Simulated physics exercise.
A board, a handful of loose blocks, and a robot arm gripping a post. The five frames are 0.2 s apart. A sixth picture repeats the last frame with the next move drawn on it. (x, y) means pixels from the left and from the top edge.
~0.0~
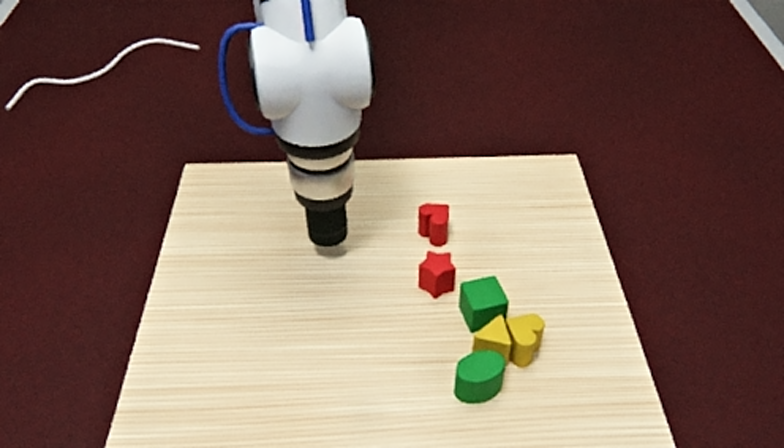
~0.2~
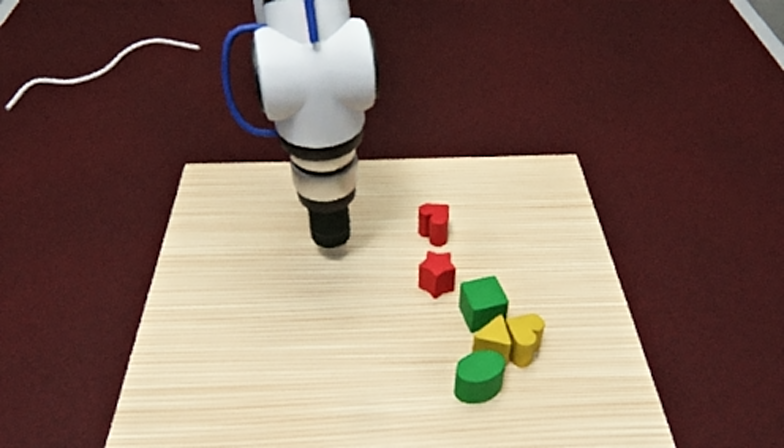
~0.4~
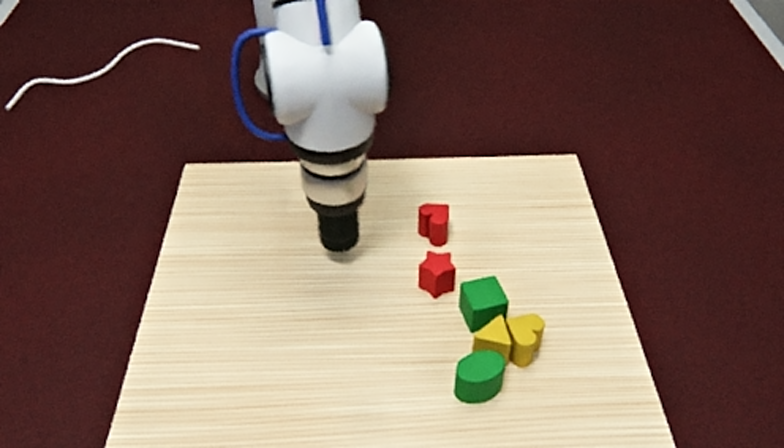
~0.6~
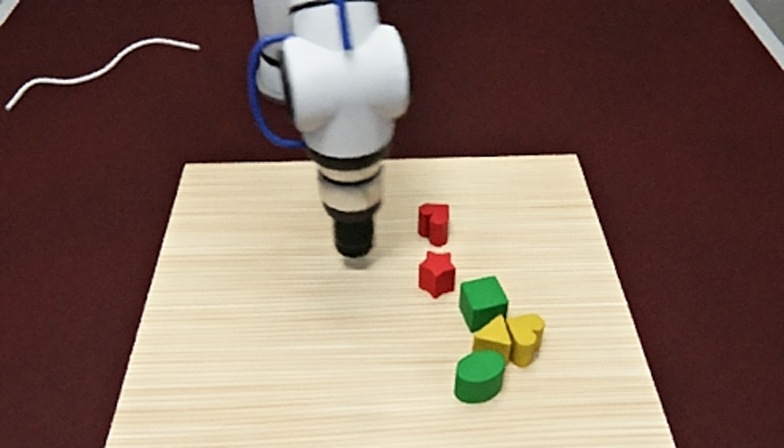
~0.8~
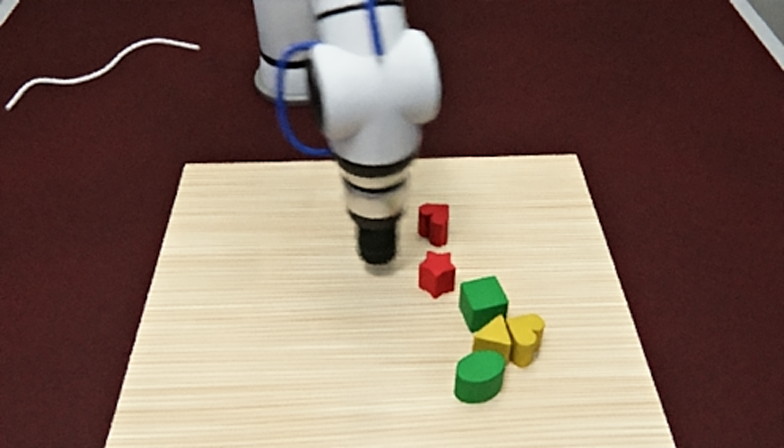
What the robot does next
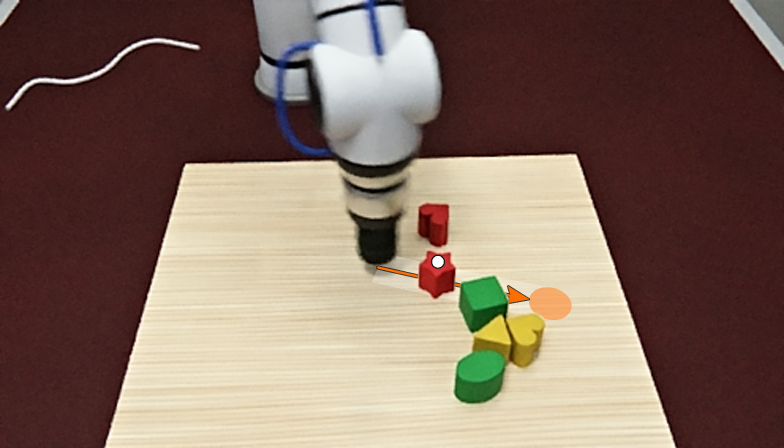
A robot arm holding a dark post moved slowly at first, then faster, to the right across a wooden board, nearing the red heart and star while all the red, green and yellow blocks stayed still.
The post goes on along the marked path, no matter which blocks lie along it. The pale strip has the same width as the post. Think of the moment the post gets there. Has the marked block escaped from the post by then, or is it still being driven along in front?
The post will still be pushing it.
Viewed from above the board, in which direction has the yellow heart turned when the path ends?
The block turns clockwise.
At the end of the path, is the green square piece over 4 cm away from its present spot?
My answer is yes.
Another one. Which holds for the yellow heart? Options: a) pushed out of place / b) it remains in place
My answer is option a.
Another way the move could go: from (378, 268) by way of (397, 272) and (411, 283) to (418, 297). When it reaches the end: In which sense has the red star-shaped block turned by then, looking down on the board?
The answer is counter-clockwise.
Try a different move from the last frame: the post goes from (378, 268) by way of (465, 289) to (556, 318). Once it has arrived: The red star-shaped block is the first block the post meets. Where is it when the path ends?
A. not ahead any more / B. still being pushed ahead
Answer: B.
The line goes straight from (378, 268) to (550, 303); the dot is on the red star-shaped block.
The first path, step by step. One third of the way, post (434, 264); red star-shaped block (467, 270); green square piece (488, 294).
Two thirds of the way, post (493, 276); red star-shaped block (526, 285), turned 15° clockwise; green square piece (527, 316), turned 20° clockwise; yellow triangular block (505, 340), turned 45° clockwise; yellow heart (543, 346), turned 15° clockwise.
At the end, post (554, 287); red star-shaped block (588, 297); green square piece (531, 317), turned 30° clockwise; yellow triangular block (505, 340), turned 50° clockwise; yellow heart (544, 349), turned 20° clockwise.
